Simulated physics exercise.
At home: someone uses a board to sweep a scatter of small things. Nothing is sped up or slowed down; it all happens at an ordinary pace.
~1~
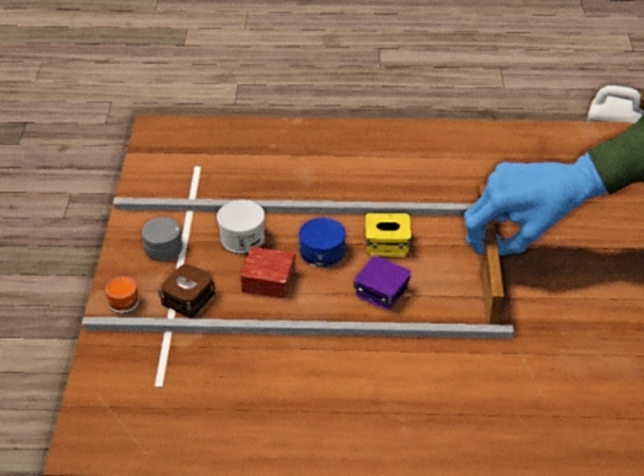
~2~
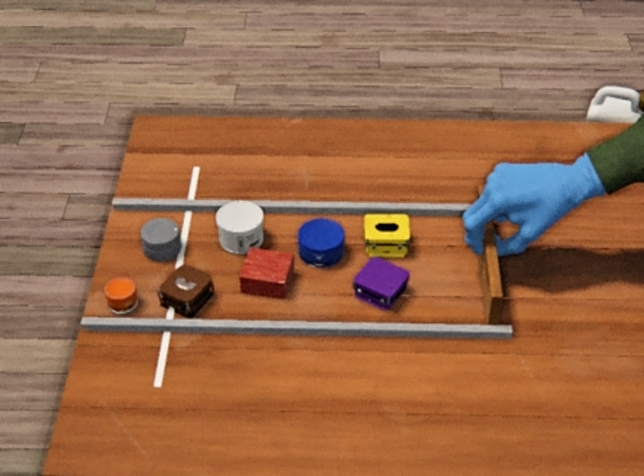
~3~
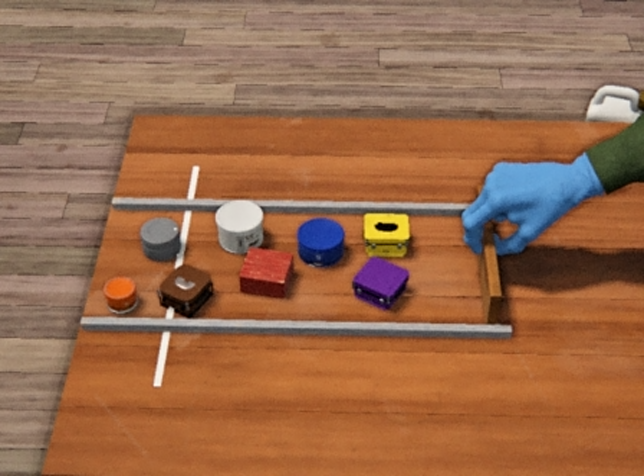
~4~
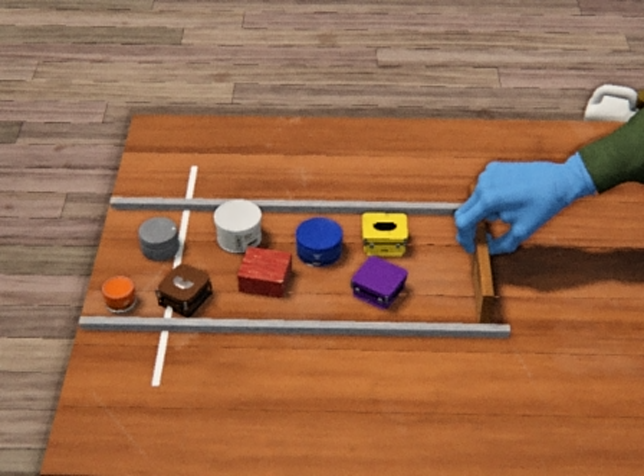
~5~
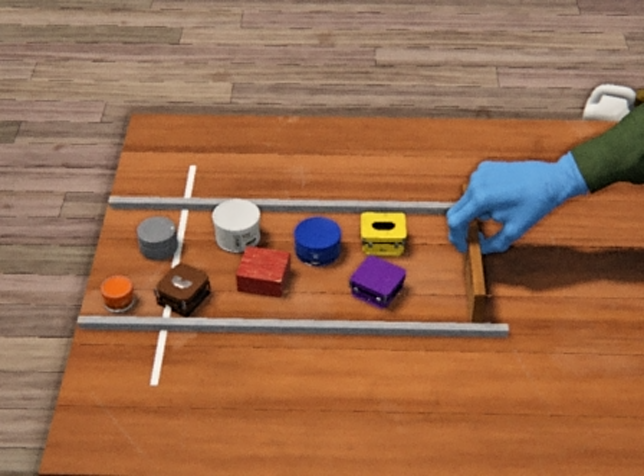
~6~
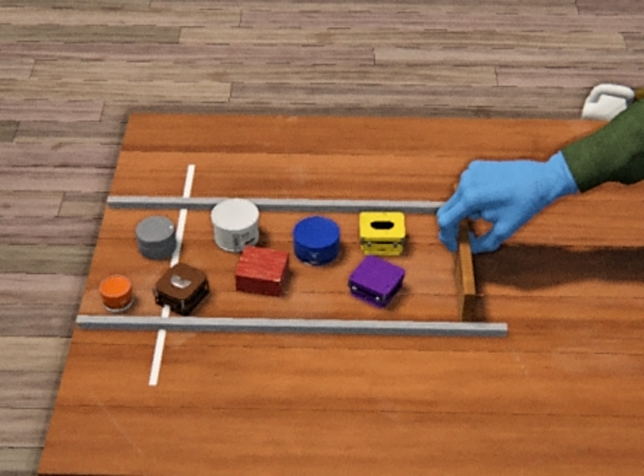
A blue-gloved hand slides a wooden board slightly left between two rails toward scattered small objects.
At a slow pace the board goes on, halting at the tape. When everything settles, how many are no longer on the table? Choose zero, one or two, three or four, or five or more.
When everything settles, three or four are no longer on the table.
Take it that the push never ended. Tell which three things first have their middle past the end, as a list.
Orange tin, grey lid, brown case.
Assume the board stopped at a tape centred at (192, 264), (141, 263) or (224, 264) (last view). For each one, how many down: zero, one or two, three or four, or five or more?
Falls: Three or four; 5 or more; one or two.
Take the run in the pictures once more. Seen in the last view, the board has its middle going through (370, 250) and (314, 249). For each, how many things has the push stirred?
Tally at point one: 3; at point two: 5.
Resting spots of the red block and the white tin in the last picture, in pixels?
First at (103, 282); second at (124, 213).
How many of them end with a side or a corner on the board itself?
It ends up touching 2.
Early on, none off yet; orange tin at rest near (117, 294); grey lid at rest near (157, 238); brown case at rest near (182, 290).
A while later, none off yet; orange tin at rest near (117, 294); grey lid moving near (147, 239); brown case travelled about its own width near (154, 293).
Finally, the number that fall off is three or four; lost, brown case, grey lid and orange tin.
